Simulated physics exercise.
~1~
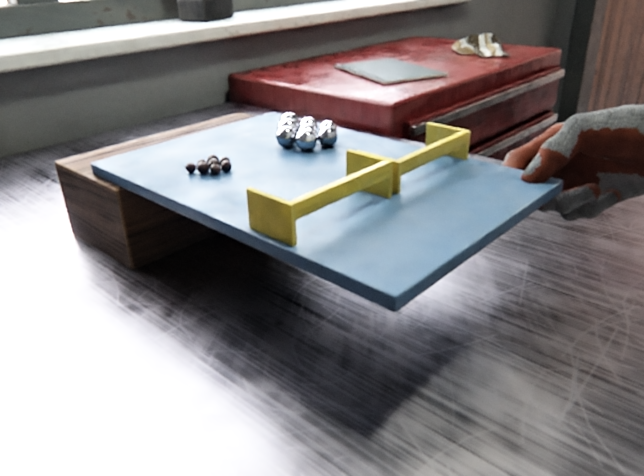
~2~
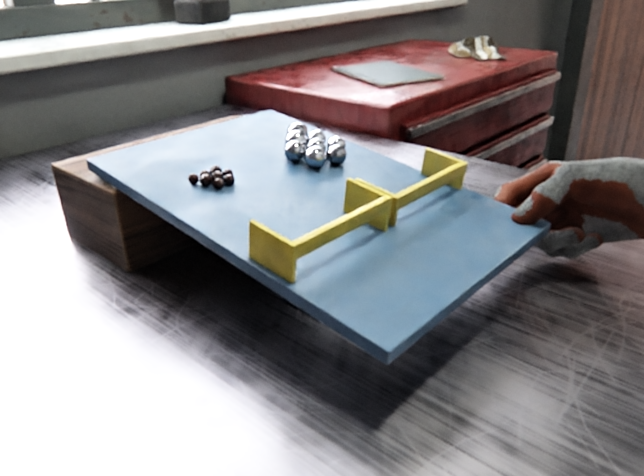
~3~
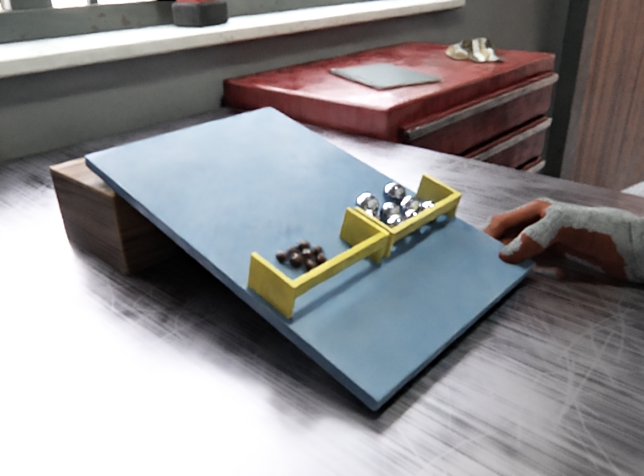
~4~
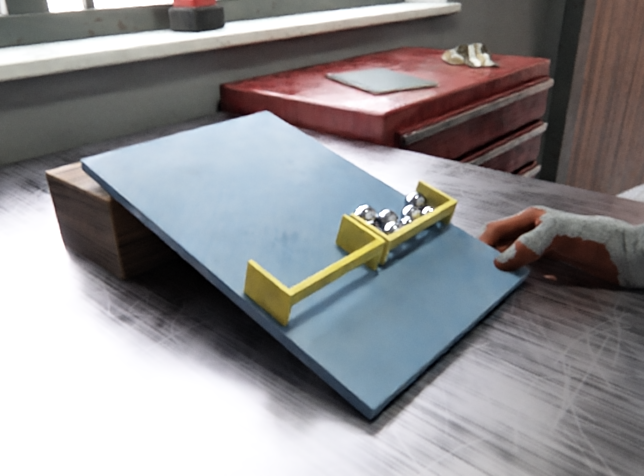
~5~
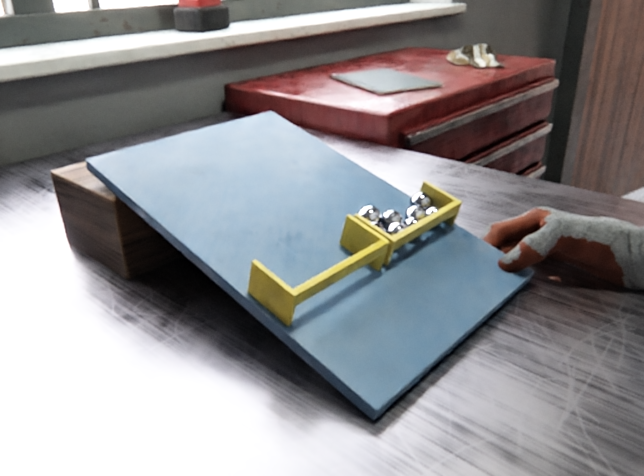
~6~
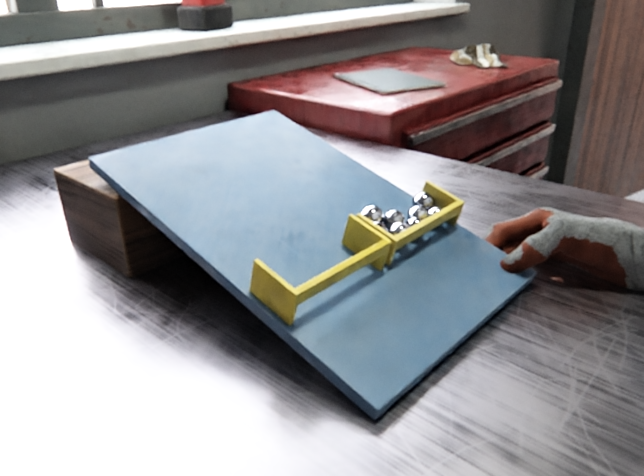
A hand lowers a blue board; dark balls pass one yellow gate, silver pieces stay.
